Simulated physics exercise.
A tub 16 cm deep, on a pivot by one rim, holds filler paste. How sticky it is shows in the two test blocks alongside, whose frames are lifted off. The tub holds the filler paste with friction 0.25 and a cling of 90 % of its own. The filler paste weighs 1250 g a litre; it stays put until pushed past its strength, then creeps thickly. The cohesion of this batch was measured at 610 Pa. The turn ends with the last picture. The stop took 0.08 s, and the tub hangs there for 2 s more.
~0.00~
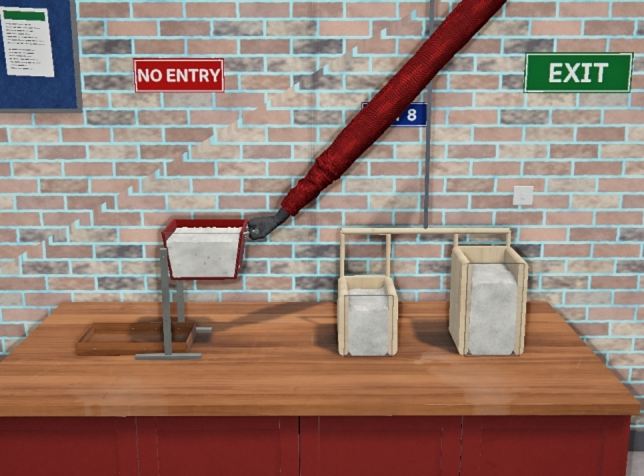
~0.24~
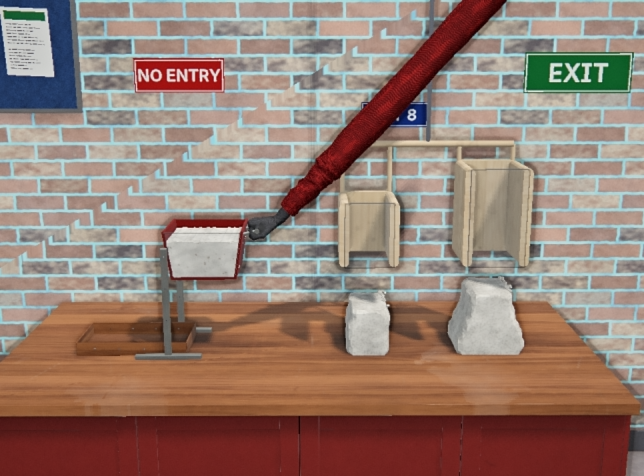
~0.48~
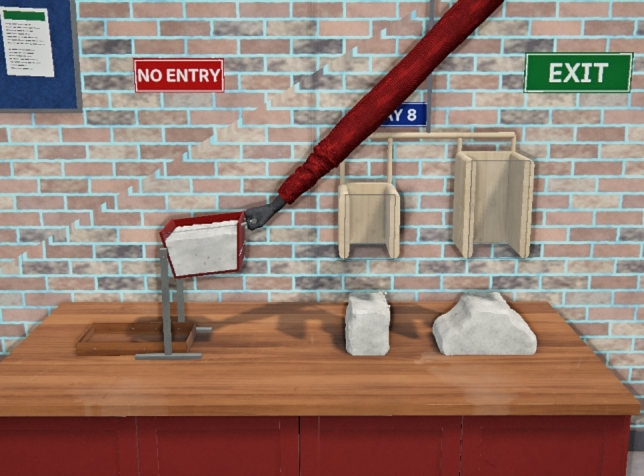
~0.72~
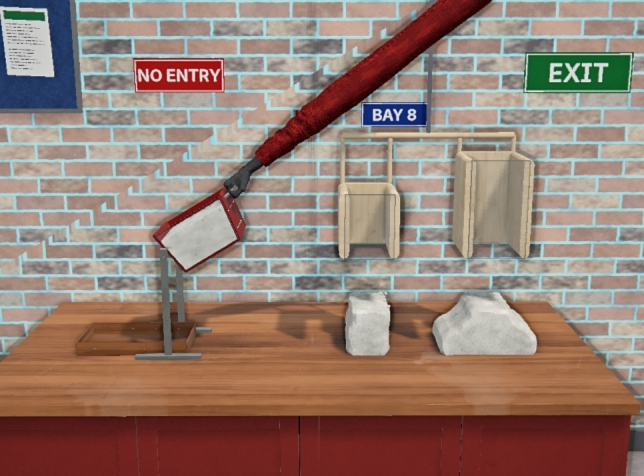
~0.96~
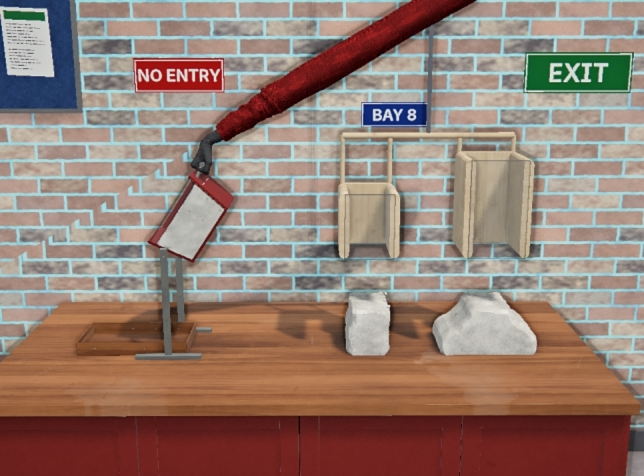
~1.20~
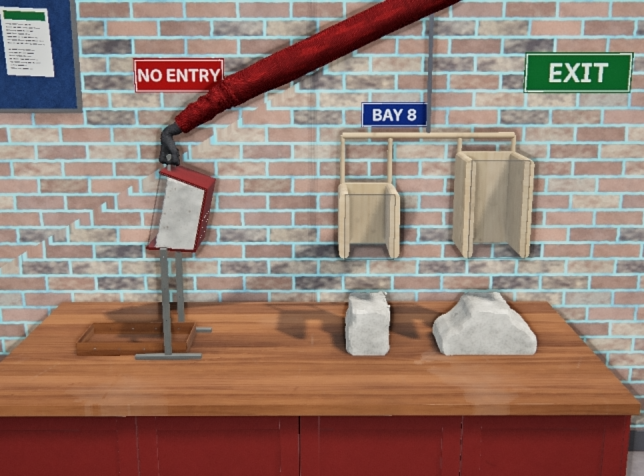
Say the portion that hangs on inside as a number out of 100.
It comes to some 100 %.
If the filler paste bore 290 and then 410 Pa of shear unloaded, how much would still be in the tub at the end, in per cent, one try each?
In turn about 40 %, 50 %.
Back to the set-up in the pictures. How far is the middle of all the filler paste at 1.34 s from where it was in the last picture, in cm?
Some 0 cm.
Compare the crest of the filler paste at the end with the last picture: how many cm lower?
About 1 cm.
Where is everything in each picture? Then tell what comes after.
In the first picture, handle-side rim at (240, 233), tilt 0 degrees; top of the filler paste at (192, 241); blocks stand 19 cm, 29 cm (left to right).
In the second picture, handle-side rim at (240, 233), tilt 0 degrees; top of the filler paste at (192, 241); blocks stand 18 cm, 24 cm (left to right).
In the third picture, handle-side rim at (237, 224), tilt 7 degrees; top of the filler paste at (233, 233); blocks stand 18 cm, 18 cm (left to right).
In the fourth picture, handle-side rim at (218, 197), tilt 31 degrees; top of the filler paste at (221, 207); blocks stand 18 cm, 18 cm (left to right).
In the fifth picture, handle-side rim at (188, 178), tilt 56 degrees; top of the filler paste at (194, 187); blocks stand 18 cm, 18 cm (left to right).
In the sixth picture, handle-side rim at (160, 174), tilt 78 degrees; top of the filler paste at (170, 180); blocks stand 18 cm, 18 cm (left to right).
After 1.34 s, the tub is at 78 degrees and holds 100 %.
After 1.51 s, the tub is at 78 degrees and holds 100 %.
After 1.68 s, the tub is at 78 degrees and holds 100 %.
After 1.85 s, the tub is at 78 degrees and holds 100 %.
After 3.20 s, at the end, the tub is at 78 degrees and holds 100 %.
